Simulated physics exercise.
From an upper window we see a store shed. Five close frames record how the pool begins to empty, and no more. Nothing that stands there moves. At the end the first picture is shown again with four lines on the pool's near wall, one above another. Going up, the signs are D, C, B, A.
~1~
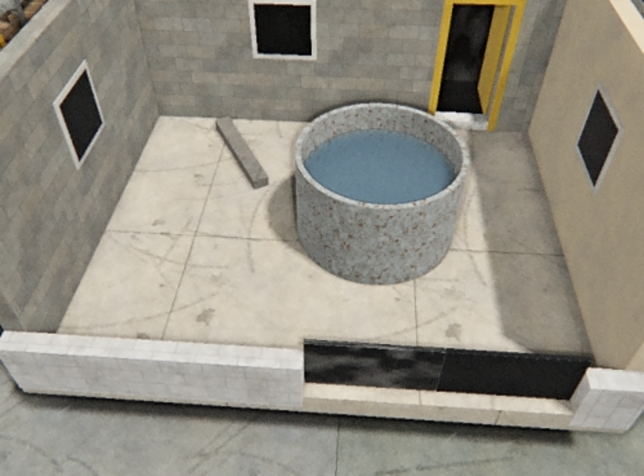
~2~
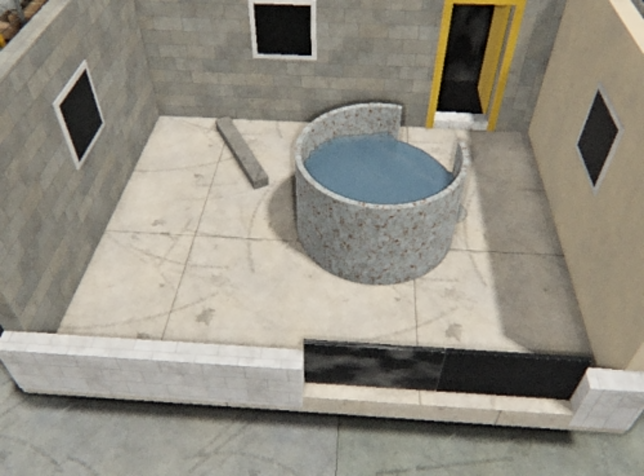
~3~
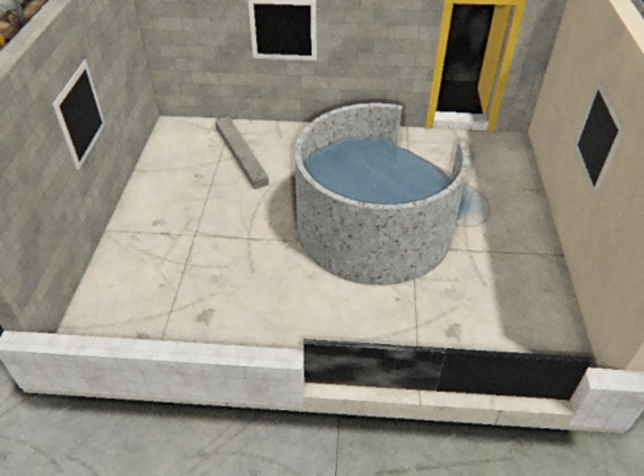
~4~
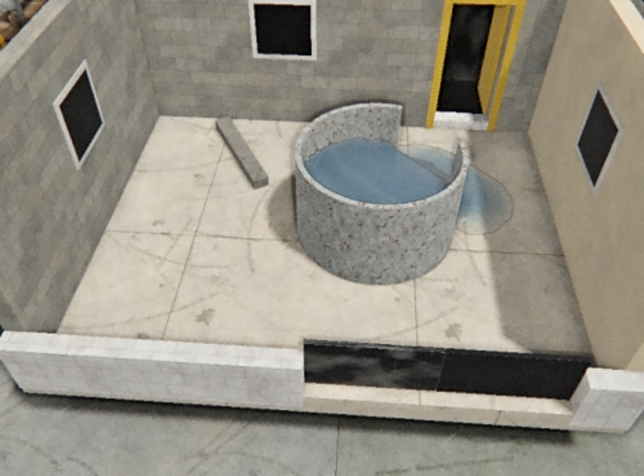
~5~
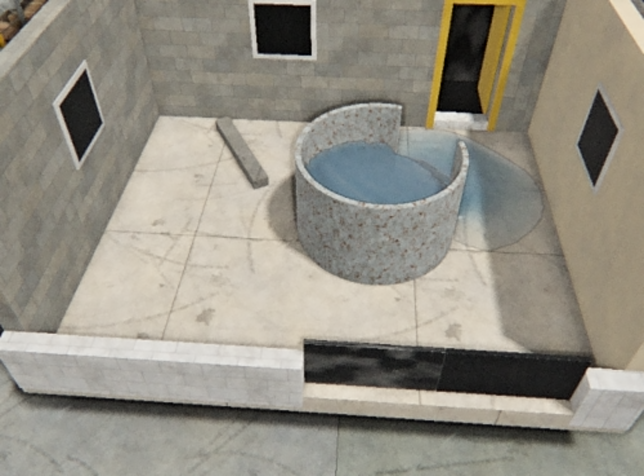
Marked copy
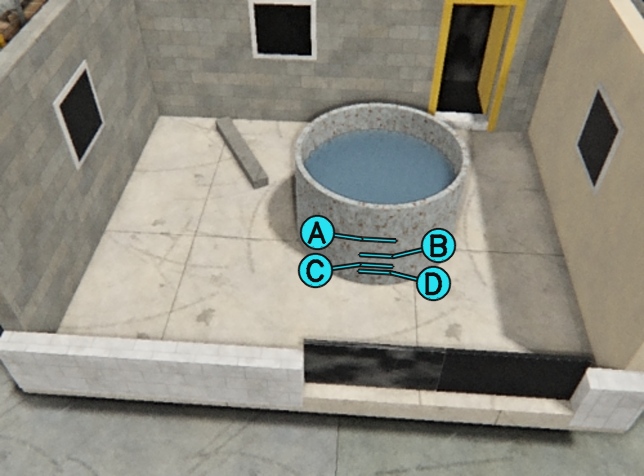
In a store shed seen from above, a round speckled stone pool of still blue water sits near a yellow doorway. A section of its wall at the back right disappears, leaving a gap. Water pours out through it and spreads across the pale floor in a widening sheet toward the right wall.
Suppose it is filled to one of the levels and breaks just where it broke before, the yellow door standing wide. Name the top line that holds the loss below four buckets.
The limit is C.
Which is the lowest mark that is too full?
That would be B.
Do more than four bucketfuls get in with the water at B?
Yes.
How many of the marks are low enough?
Two of them.
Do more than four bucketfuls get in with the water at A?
Yes, it does.
In cyan, A at (378, 239); B at (376, 255); C at (375, 265); D at (375, 272); from the bottom up D, C, B, A.
With A, dozens of bucketfuls pour in.
With B, about 10 bucketfuls get in.
With C, a bucket or two gets in.
With D, nothing gets over.
